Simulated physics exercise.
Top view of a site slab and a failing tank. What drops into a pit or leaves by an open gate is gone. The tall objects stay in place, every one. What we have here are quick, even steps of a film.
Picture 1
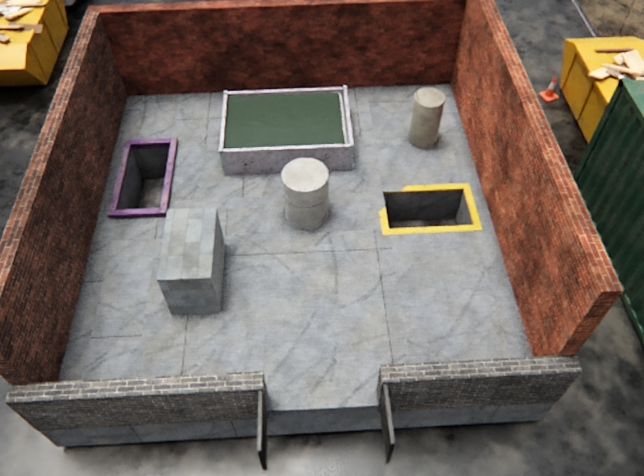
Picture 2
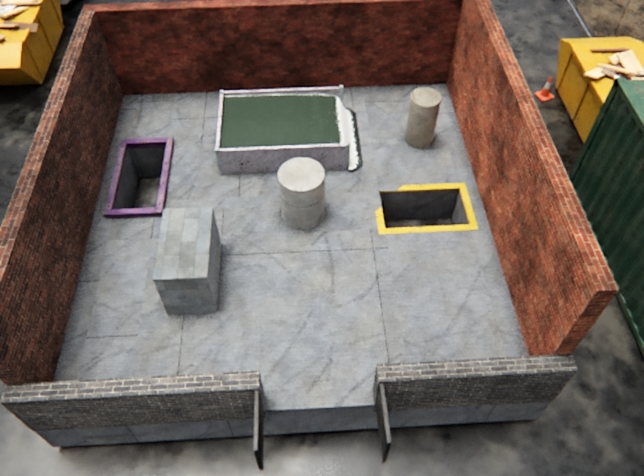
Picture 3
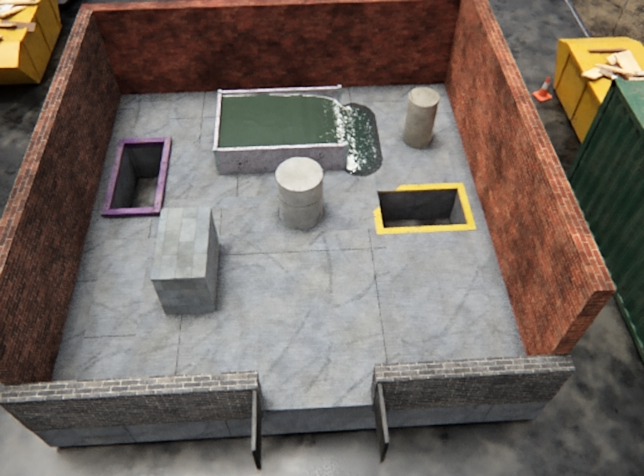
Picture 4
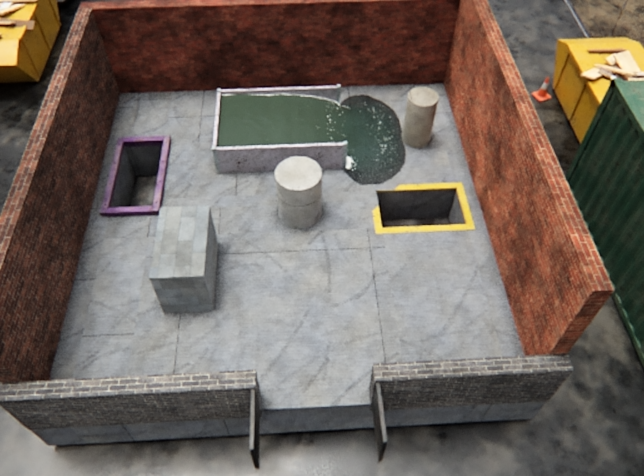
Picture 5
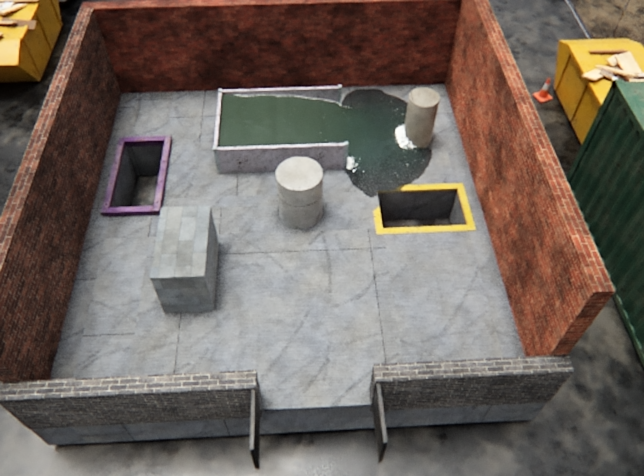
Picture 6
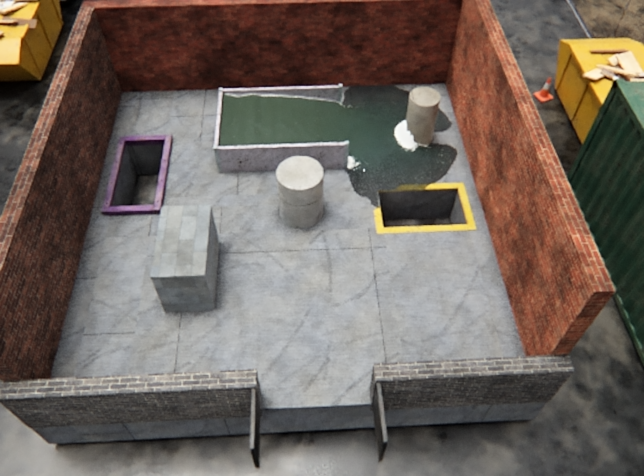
Dark green water poured out of the right side of a low tank onto the grey walled slab, spread in a widening pool, then surrounded the small pillar and reached the yellow-edged pit.
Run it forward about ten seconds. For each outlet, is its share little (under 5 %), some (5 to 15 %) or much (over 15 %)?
Shares: The gate gets little; the yellow pit gets much; the purple pit gets little.
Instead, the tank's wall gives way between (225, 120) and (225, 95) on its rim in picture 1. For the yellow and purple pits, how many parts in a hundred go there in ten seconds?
Estimates in per cent: Yellow 2, purple 14.
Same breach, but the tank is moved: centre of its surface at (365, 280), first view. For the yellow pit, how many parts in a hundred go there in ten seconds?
The yellow pit gets 40 per cent.
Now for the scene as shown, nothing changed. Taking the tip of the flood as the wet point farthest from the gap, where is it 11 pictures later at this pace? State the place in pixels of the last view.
Approximate pixel: (505, 302).
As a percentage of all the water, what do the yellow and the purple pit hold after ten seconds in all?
In the order asked, roughly 54 and 0 percent.
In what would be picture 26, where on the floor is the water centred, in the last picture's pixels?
Near (373, 140).
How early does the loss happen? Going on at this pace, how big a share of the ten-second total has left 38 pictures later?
About 75 per cent.
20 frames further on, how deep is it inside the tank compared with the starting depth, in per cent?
My reading: Near 22 %.
A moment on, water covers 15 % of the floor; the gate 0 %, the yellow pit 1 %, the purple pit 0 %.
Next, water covers 20 % of the floor; the gate 0 %, the yellow pit 7 %, the purple pit 0 %.
Then, water covers 25 % of the floor; the gate 0 %, the yellow pit 19 %, the purple pit 0 %.
Later, water covers 40 % of the floor; the gate 0 %, the yellow pit 40 %, the purple pit 0 %.
In the end, water covers 50 % of the floor; the gate 1 %, the yellow pit 54 %, the purple pit 0 %.
